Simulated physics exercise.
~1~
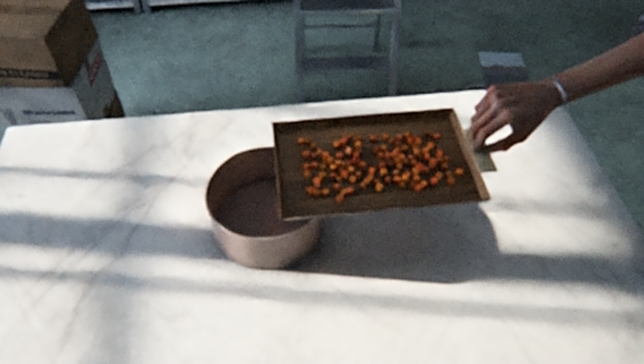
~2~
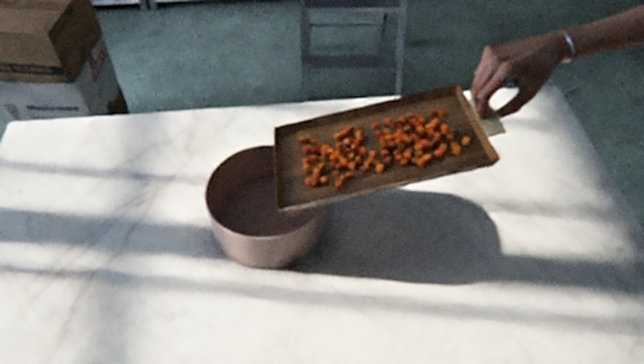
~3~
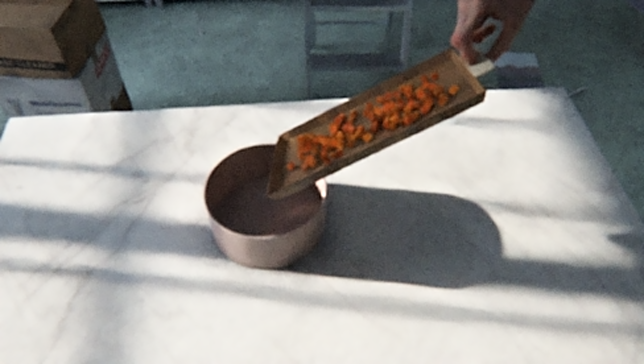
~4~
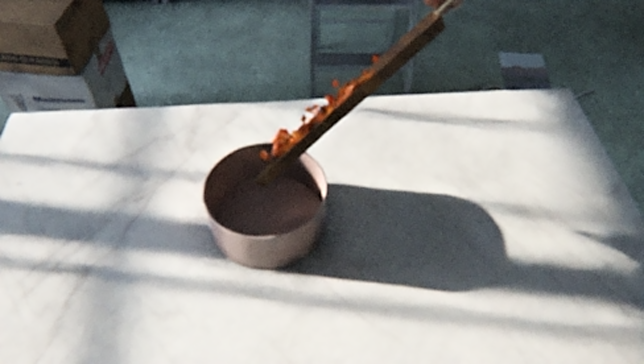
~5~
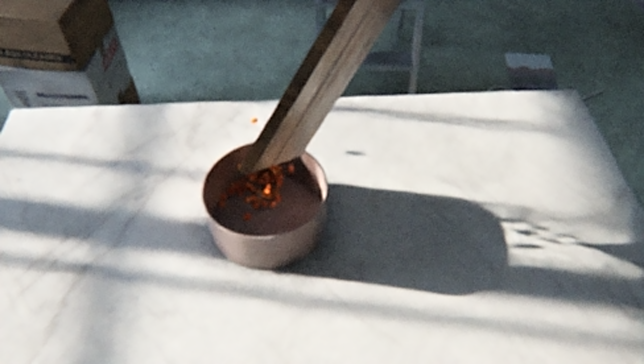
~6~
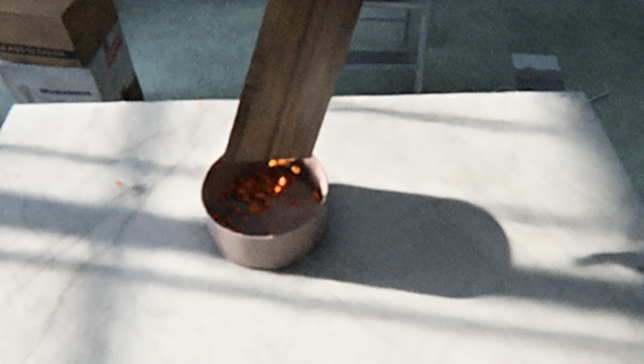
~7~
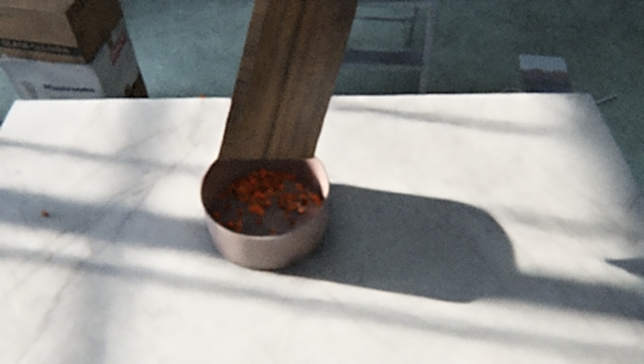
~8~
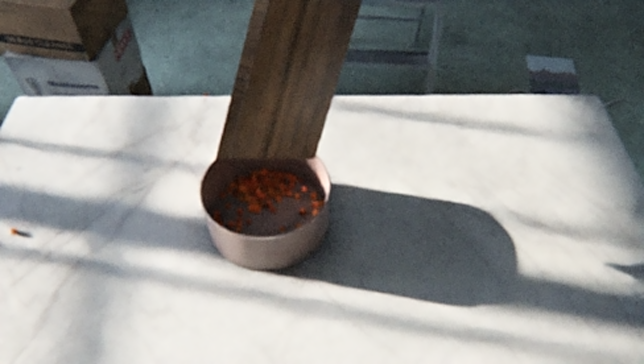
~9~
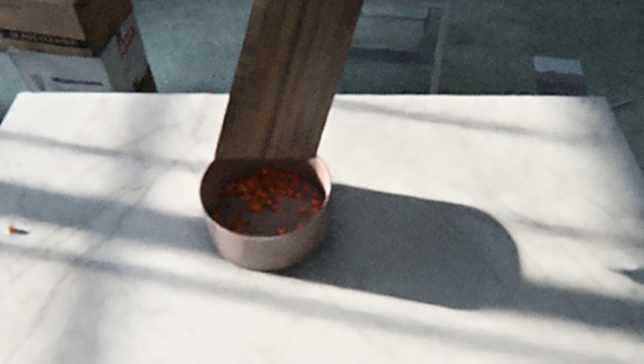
A hand tilts a tray of orange cubes, tipping nearly all into a round pot.
